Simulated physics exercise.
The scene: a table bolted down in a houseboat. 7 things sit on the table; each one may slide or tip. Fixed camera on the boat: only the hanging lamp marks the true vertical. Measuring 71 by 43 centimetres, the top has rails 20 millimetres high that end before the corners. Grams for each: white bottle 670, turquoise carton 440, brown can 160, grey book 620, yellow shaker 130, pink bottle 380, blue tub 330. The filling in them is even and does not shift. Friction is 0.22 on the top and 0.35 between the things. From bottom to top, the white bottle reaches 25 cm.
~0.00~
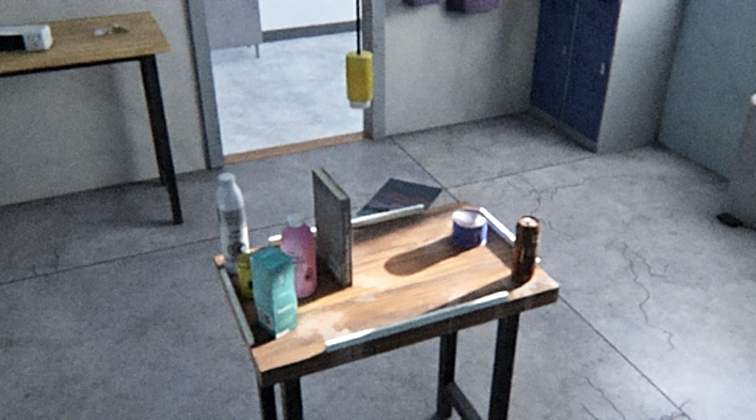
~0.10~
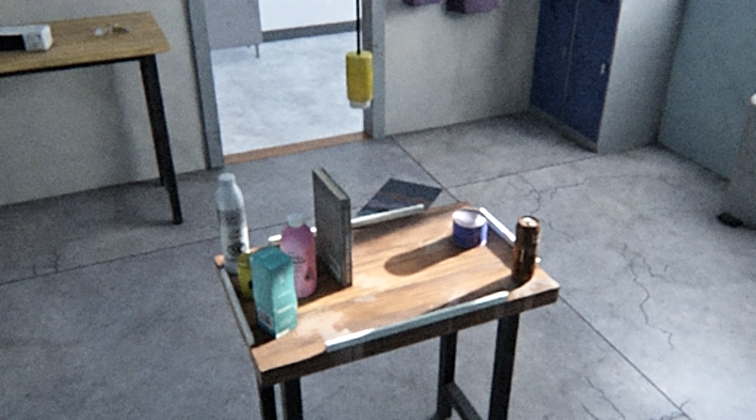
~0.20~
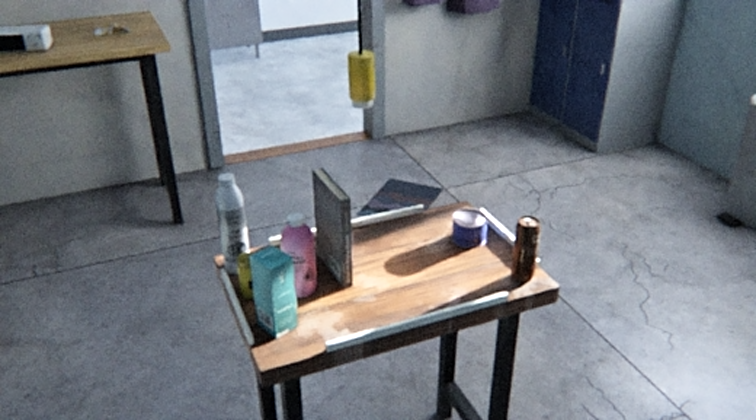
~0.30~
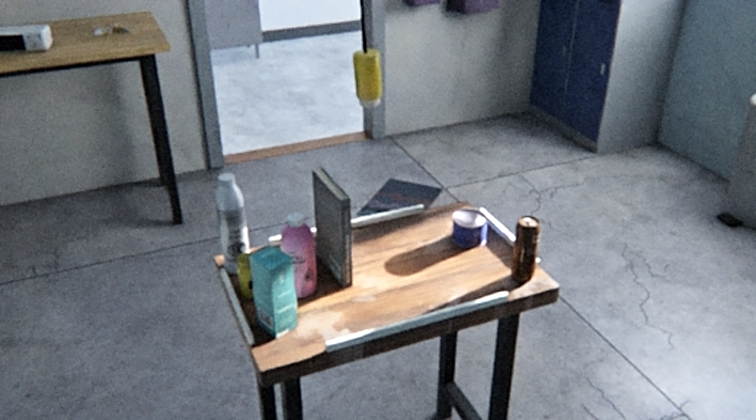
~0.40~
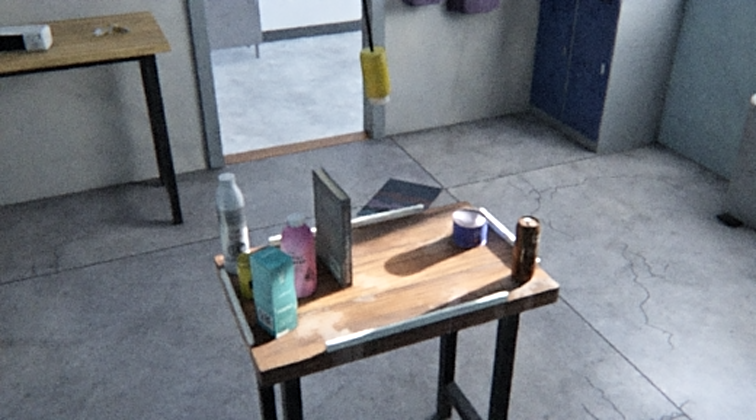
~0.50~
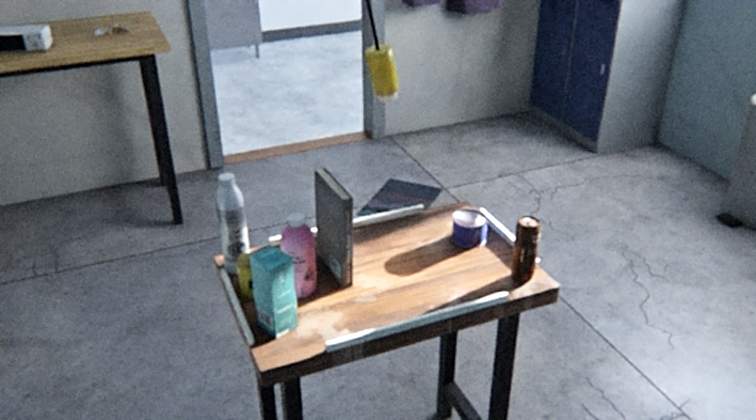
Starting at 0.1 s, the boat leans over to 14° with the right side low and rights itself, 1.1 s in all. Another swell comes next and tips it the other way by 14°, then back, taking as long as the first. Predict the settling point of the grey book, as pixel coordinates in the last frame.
Settling point: Roughly (414, 243).
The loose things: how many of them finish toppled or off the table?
Tally: 1.
After 0.80 s, heel 12°, right side down; grey book tipped 53° from how it sat near (372, 231).
After 0.90 s, heel 8°, right side down; grey book on its side near (396, 248); turquoise carton slid 2 cm.
After 1.70 s, heel 14°, left side down; grey book on its side near (417, 243); blue tub slid 3 cm; turquoise carton slid 2 cm.
At rest (2.8 s), tipped over on the table, grey book; the other 6 in place, give or take 5 cm. In the last view, grey book near (414, 243).
